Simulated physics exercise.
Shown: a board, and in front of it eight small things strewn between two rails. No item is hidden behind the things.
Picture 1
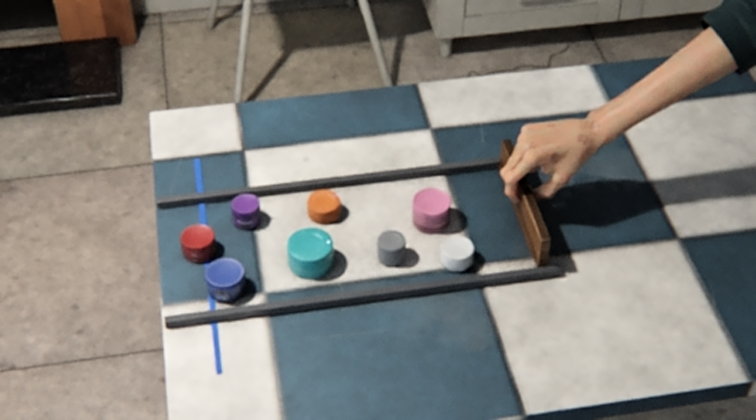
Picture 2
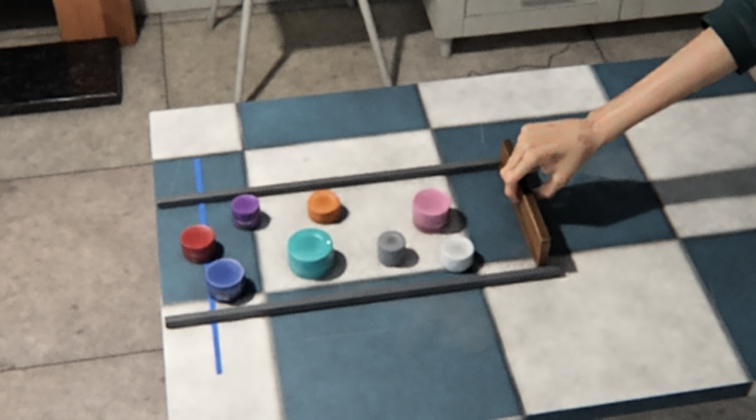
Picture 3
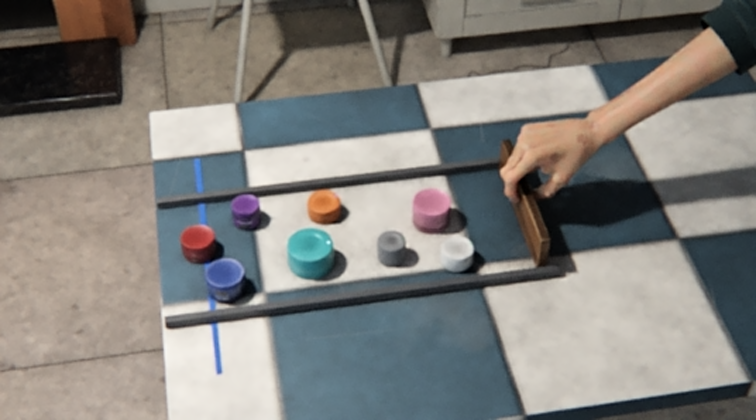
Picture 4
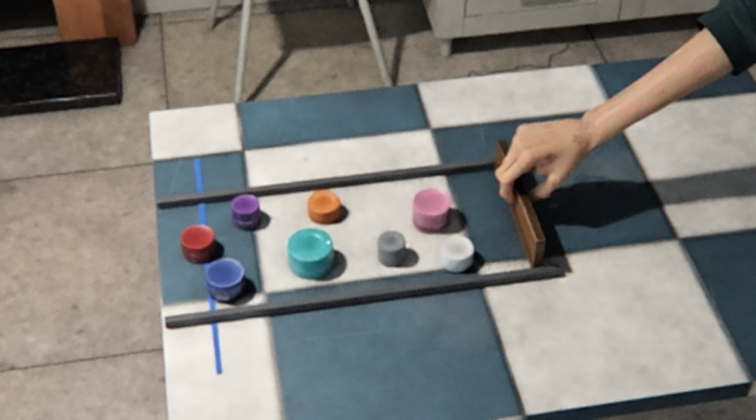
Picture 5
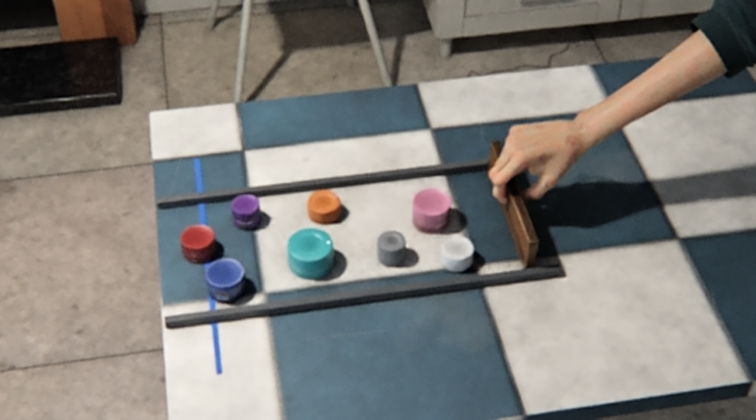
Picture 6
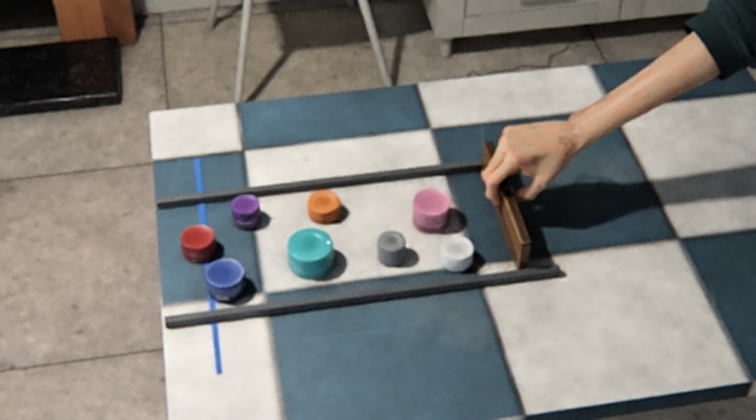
A hand slides a wooden board slightly left between two rails, toward eight small unmoving things.
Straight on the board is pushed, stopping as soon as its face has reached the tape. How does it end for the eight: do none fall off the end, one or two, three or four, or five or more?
Overboard: Above two, below five.
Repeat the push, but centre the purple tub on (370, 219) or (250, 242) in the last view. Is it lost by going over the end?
Per position - not saved; not saved.
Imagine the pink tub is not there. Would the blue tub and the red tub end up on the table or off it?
Looking at the two, the blue tub ends up below and the red tub stays up top.
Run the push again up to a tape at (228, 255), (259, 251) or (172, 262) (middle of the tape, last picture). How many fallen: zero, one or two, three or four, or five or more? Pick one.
So, taking them in turn, I'd give either one or two; no fall at all; more than four.
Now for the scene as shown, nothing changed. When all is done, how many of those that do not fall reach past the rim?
Expected count: 1.
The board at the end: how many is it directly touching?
4 of them.
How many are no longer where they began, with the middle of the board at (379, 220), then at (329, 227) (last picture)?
Tally at point one: 3; at point two: 5.
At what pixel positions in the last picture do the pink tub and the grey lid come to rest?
The pink tub at (186, 240), the grey lid at (194, 265).
A little later, none off yet; red tub at rest near (198, 244); blue tub at rest near (226, 281); purple tub at rest near (246, 213).
When it is over, the number that fall off is three or four; down, turquoise lid, blue tub and red tub.
